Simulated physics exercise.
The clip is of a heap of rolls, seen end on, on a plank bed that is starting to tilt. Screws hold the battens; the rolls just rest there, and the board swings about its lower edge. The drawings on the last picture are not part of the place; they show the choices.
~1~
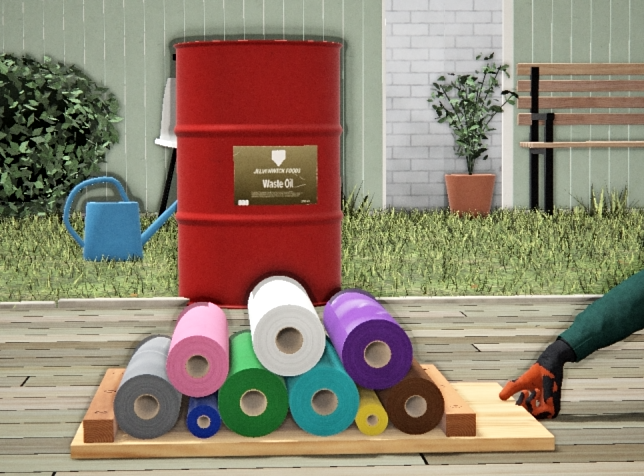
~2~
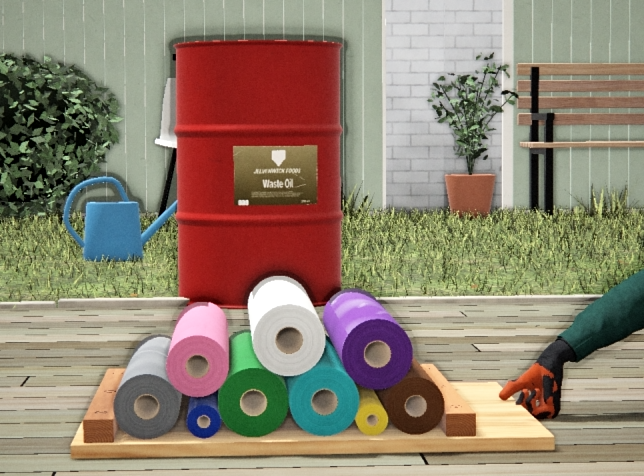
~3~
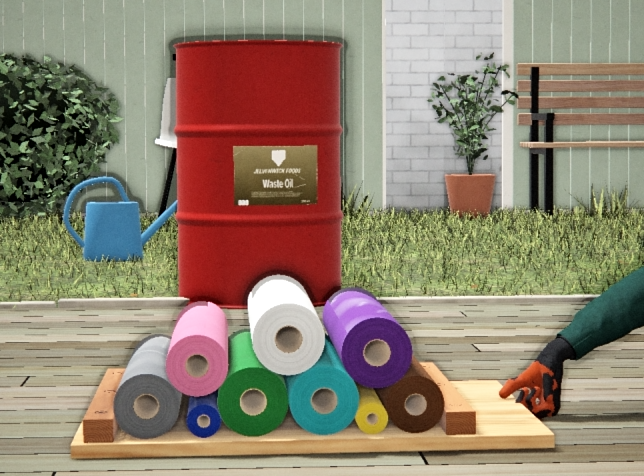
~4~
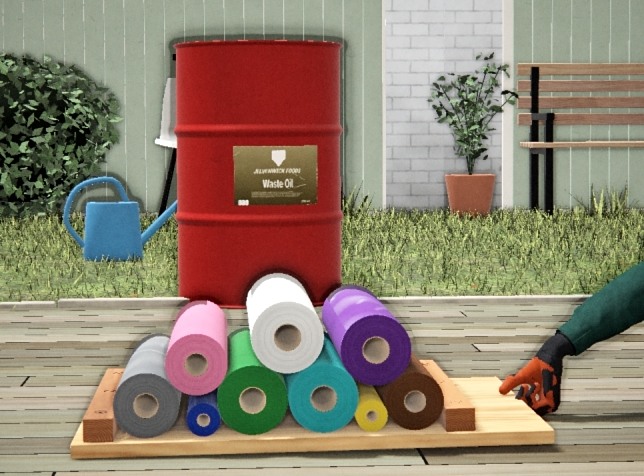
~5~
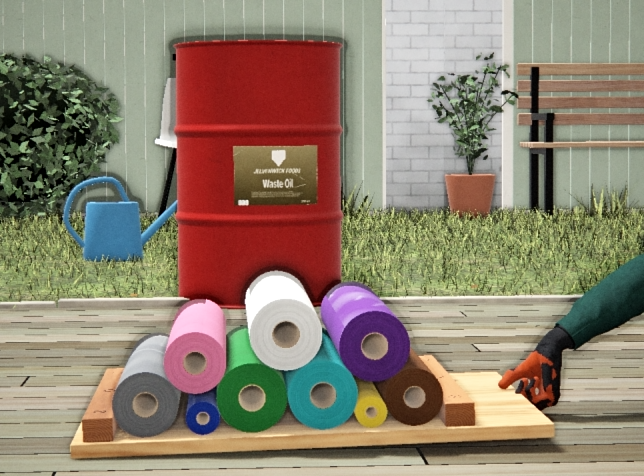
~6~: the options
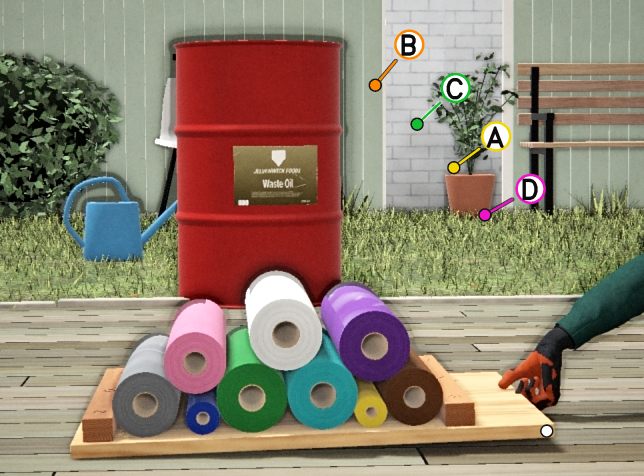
The video shows colourful rolls stacked between two battens on a wooden board in front of a red waste oil drum, as a gloved hand at the right slightly lifts the board's right end, with the rolls staying stacked.
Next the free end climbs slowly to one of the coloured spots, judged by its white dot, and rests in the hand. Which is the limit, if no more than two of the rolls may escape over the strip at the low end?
Raise it to C.
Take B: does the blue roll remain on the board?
The blue roll: Yes.
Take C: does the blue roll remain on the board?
The blue roll: Yes.
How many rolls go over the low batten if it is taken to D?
The count is none.
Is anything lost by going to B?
Yes.
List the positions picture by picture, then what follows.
The first frame shows purple roll (377, 354); white roll (289, 340); board (306, 406).
The second frame shows board (306, 406); grey roll (147, 406).
The third frame shows board (306, 405); yellow roll (372, 419); brown roll (415, 404); grey roll (147, 406).
The fourth frame shows board (306, 403); grey roll (146, 405); blue roll (204, 419).
The fifth frame shows board (305, 400); grey roll (145, 404); blue roll (203, 418).
On the marked copy, A at (454, 168); B at (375, 85); C at (417, 124); D at (485, 215); the white dot at (547, 431).
Taking C. A third of the way, board at 22°.
Two thirds of the way, board at 42°.
When it is over, board at 43°, none over the low batten.
As for the rest, A none over the low batten; B three over the low batten (pink, purple, white); D none over the low batten.
